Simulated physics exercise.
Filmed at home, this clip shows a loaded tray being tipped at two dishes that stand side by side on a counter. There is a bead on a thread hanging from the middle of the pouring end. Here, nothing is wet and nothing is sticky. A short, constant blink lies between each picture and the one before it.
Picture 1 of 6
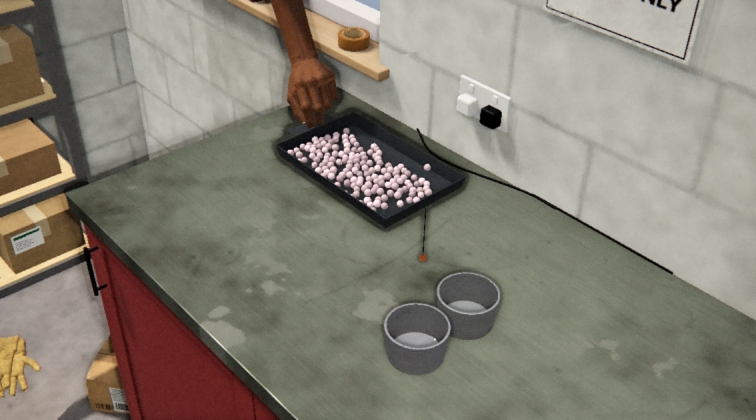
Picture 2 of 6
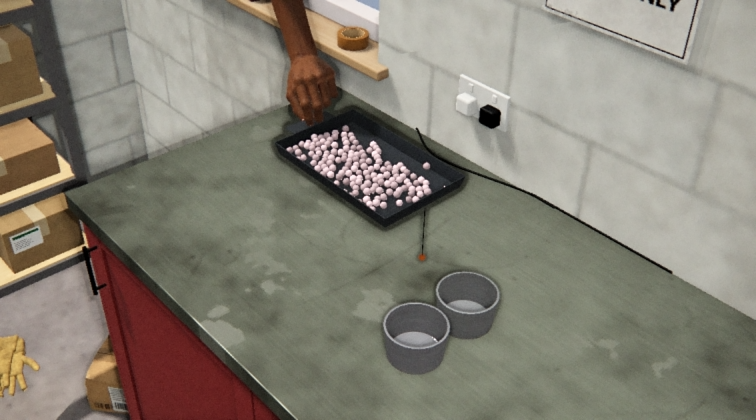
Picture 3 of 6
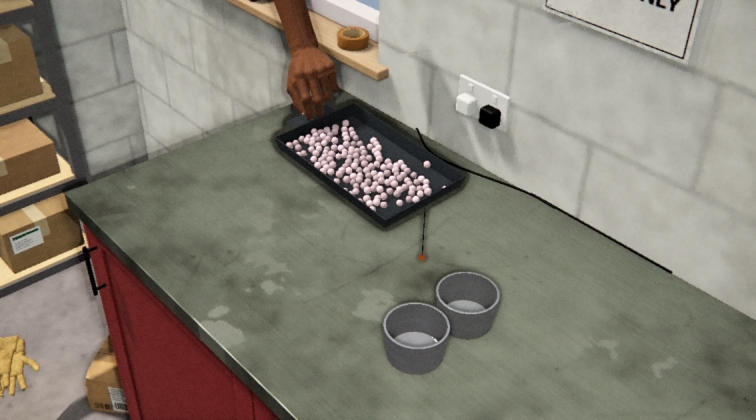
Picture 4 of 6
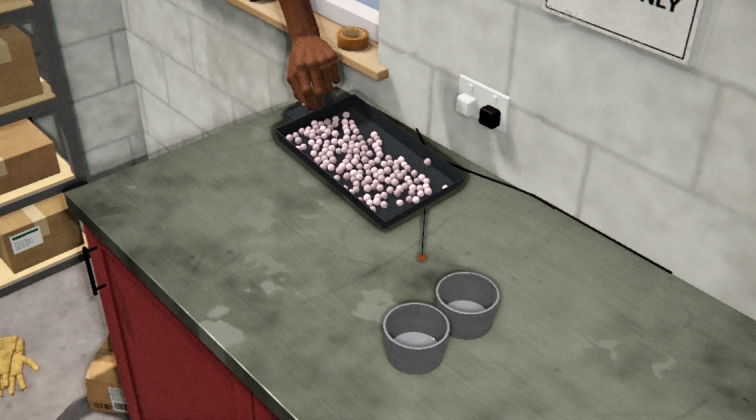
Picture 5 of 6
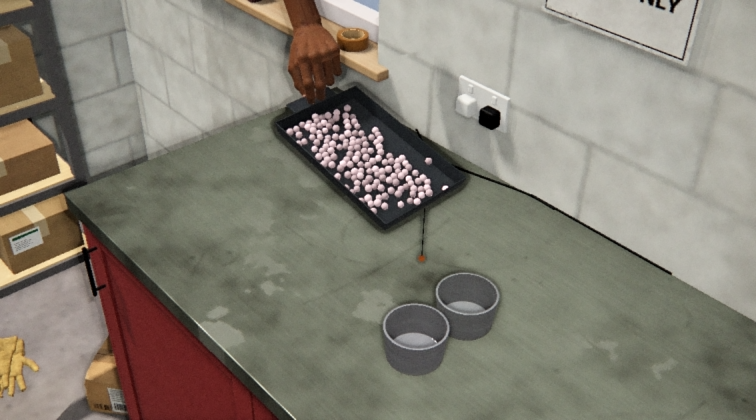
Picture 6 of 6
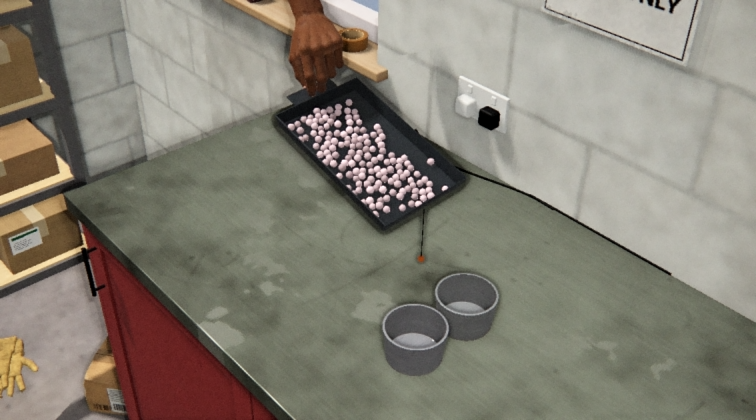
At first, a hand holds the far end of a dark tray of small pale pink balls, resting level on a grey-green counter near two empty grey dishes. Then the hand slowly raises that end, tilting the tray slightly toward its near left corner, and the balls shift a little.
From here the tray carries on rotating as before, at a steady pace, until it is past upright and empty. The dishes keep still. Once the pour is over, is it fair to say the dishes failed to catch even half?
Yes, so the dishes mostly fail at catching it, really.
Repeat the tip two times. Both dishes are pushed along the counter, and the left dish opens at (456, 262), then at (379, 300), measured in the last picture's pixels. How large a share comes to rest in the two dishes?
Roughly 0% the first time and 60% the second time.
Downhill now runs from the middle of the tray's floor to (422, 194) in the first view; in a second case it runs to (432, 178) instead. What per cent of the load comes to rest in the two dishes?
First case: 10 %; second case: 0 %.
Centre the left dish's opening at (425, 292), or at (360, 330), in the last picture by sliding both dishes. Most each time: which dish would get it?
First place: The leftmost one; second place: The rightmost one.
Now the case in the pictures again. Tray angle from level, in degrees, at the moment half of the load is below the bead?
The angle is roughly 90° at that point.
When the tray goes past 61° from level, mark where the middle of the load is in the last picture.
Roughly (403, 209).
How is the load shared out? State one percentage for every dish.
For the left dish 10 per cent, for the right dish 10.
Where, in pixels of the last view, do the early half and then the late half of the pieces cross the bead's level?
(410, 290), then (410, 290).
Just after the last frame, tray tipped steeply; the larger part on the tray; just a few in the left dish; just a few outside both; about a tenth in the air.
A moment on, tray tipped right over; about a tenth on the tray; about a tenth in the left dish; about a tenth in the right dish; roughly two thirds outside both; roughly a quarter in the air.
Further on, tray tipped past a quarter turn; about a tenth in the left dish; about a tenth in the right dish; the larger part outside both.
When it is over, tray tipped past a quarter turn; about a tenth in the left dish; about a tenth in the right dish; the larger part outside both.
